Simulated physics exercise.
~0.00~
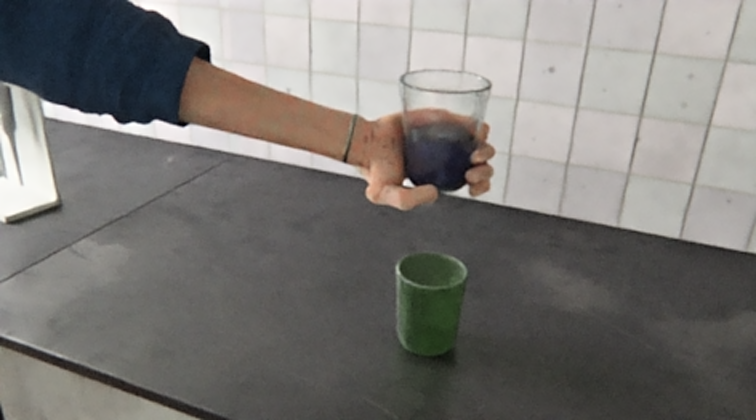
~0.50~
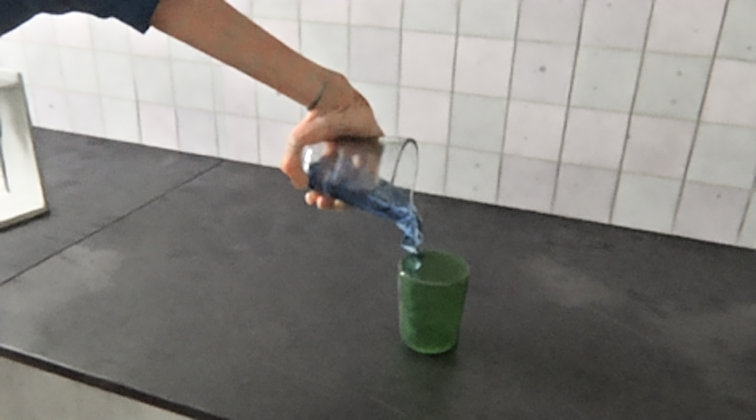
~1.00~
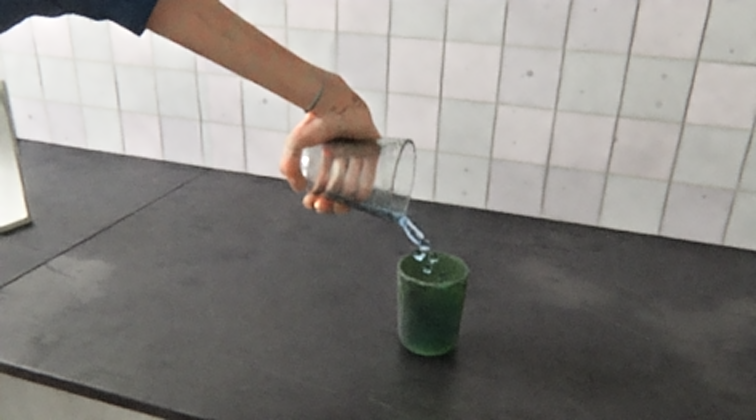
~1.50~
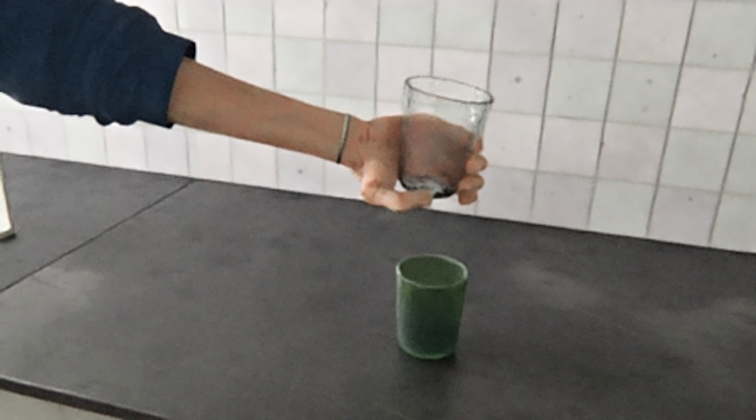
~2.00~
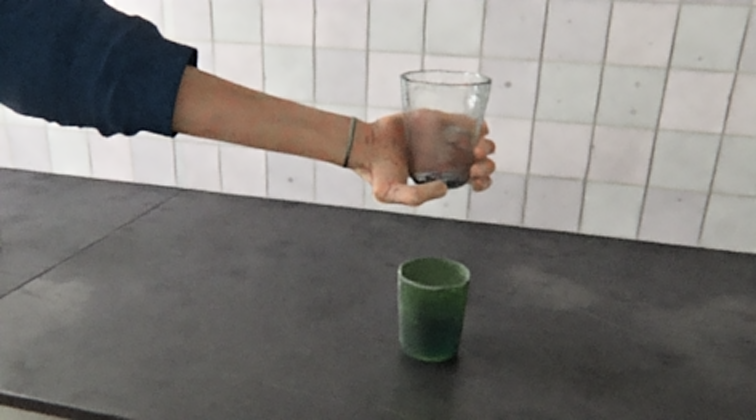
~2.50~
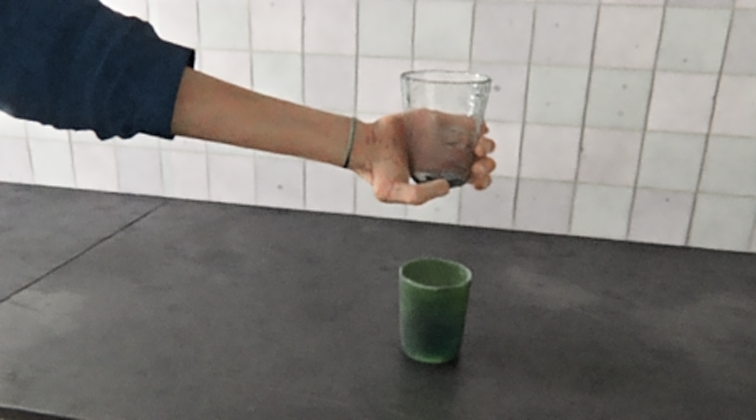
A hand holding a clear tumbler of dark blue liquid tips it rightwards over a green glass on a dark worktop, pouring the liquid in, then turns it back upright and holds it, nearly empty, above the green glass as the view drifts slightly.
